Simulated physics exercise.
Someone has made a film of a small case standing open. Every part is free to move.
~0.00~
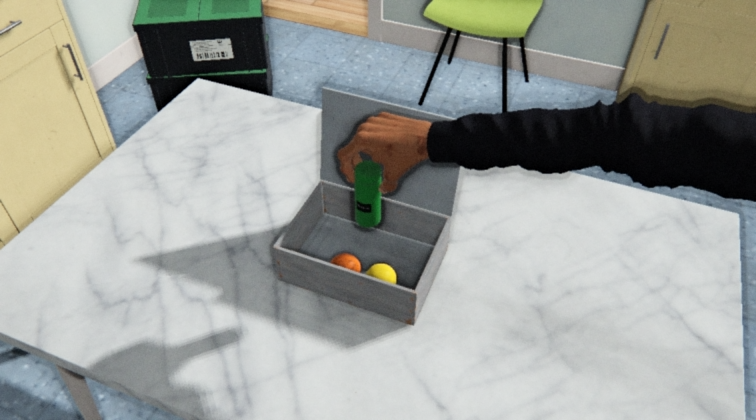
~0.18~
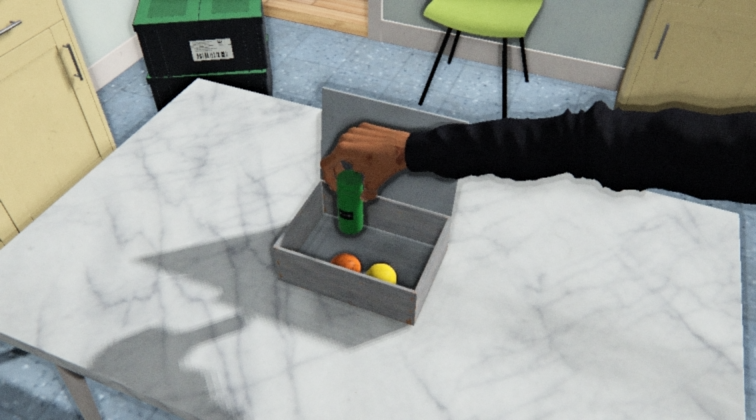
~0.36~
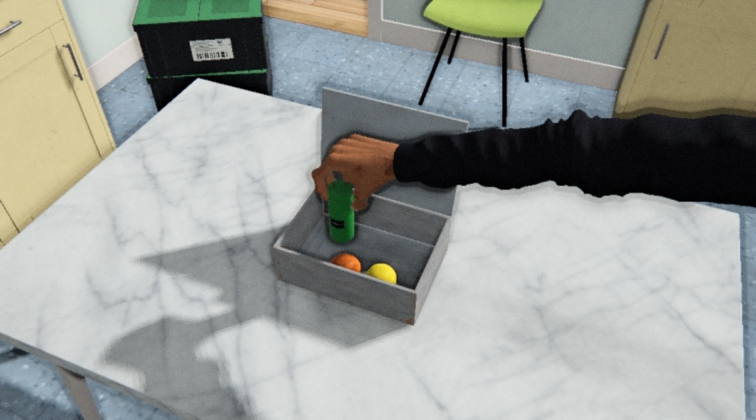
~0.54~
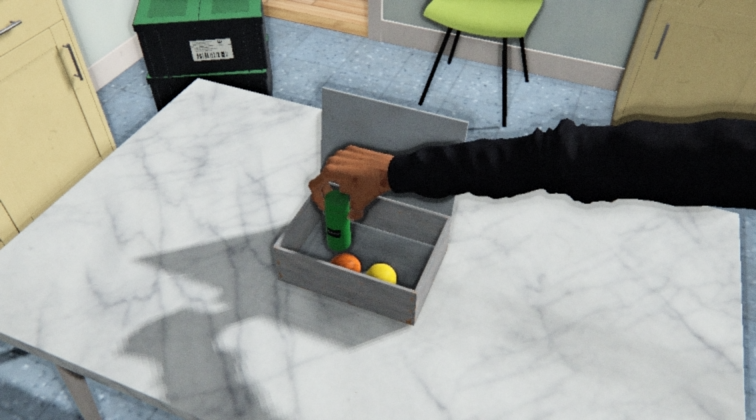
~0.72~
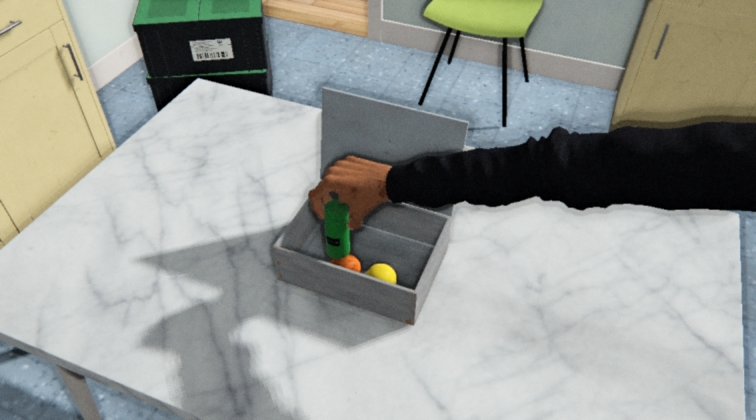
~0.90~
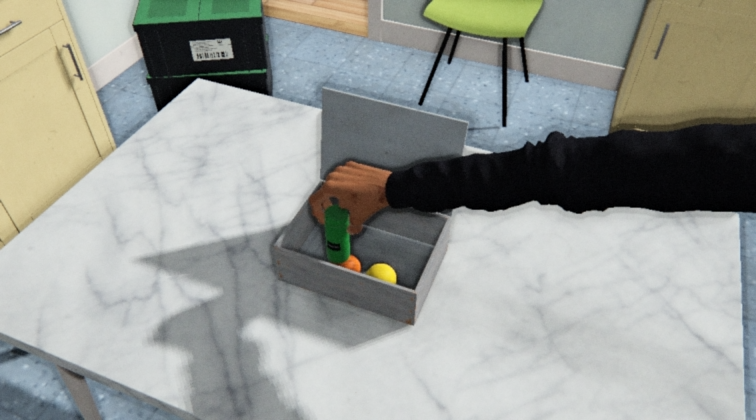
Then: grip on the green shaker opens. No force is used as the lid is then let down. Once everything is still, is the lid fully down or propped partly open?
It is fully down.
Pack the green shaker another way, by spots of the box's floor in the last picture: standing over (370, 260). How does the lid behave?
Result: Lid not shut.
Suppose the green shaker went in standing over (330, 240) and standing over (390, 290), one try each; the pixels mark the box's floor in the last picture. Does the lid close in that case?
First, it gets propped open; second, it comes fully down.
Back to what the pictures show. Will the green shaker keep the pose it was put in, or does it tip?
The green shaker ends up leaning.
Around 1.40 s, green shaker on its side near (332, 251); orange ball displaced about its own width; yellow lemon displaced a little.
Around 2.20 s, lid 78° above the rim; green shaker on its side near (361, 232); orange ball displaced about its own width; yellow lemon displaced about its own width.
Around 2.90 s, lid 25° above the rim; green shaker on its side near (361, 232); orange ball displaced about its own width; yellow lemon displaced about its own width.
Finally (3.7 s), lid shut; down or leaning hard in the box, green shaker; moved from the start, yellow lemon and orange ball. Final places as the last picture's camera would see them, green shaker near (361, 232).
